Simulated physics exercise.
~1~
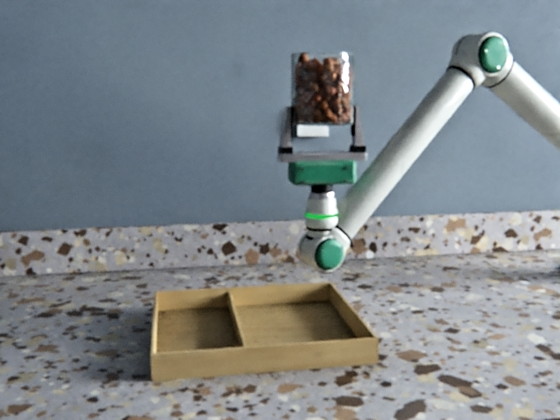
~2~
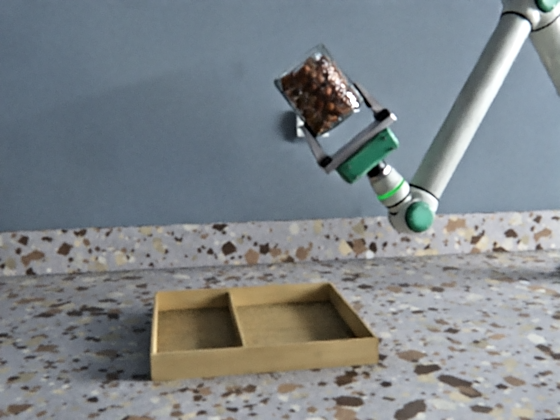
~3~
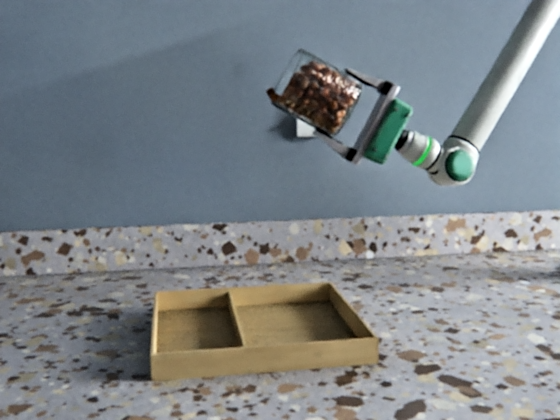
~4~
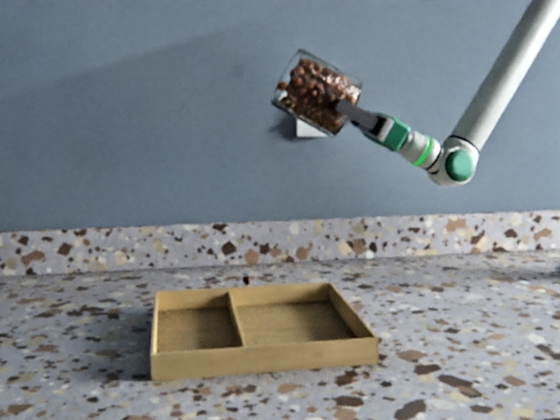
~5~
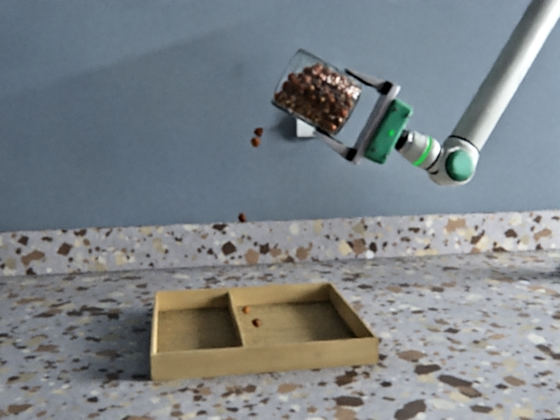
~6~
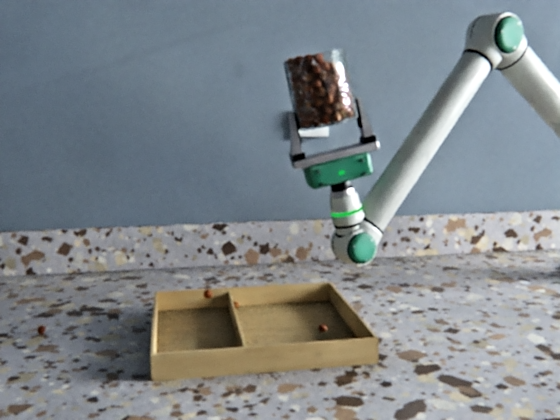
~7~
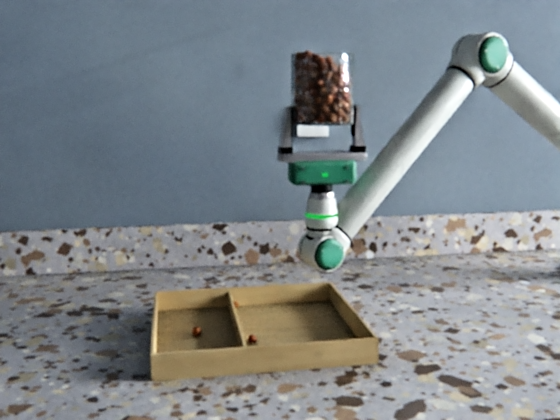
On a speckled stone counter against a blue-grey wall, a robot arm tipped a clear cup of hazelnuts sideways and rolled it above a divided tray, spilling just a few nuts, then swung it back upright, still nearly full.
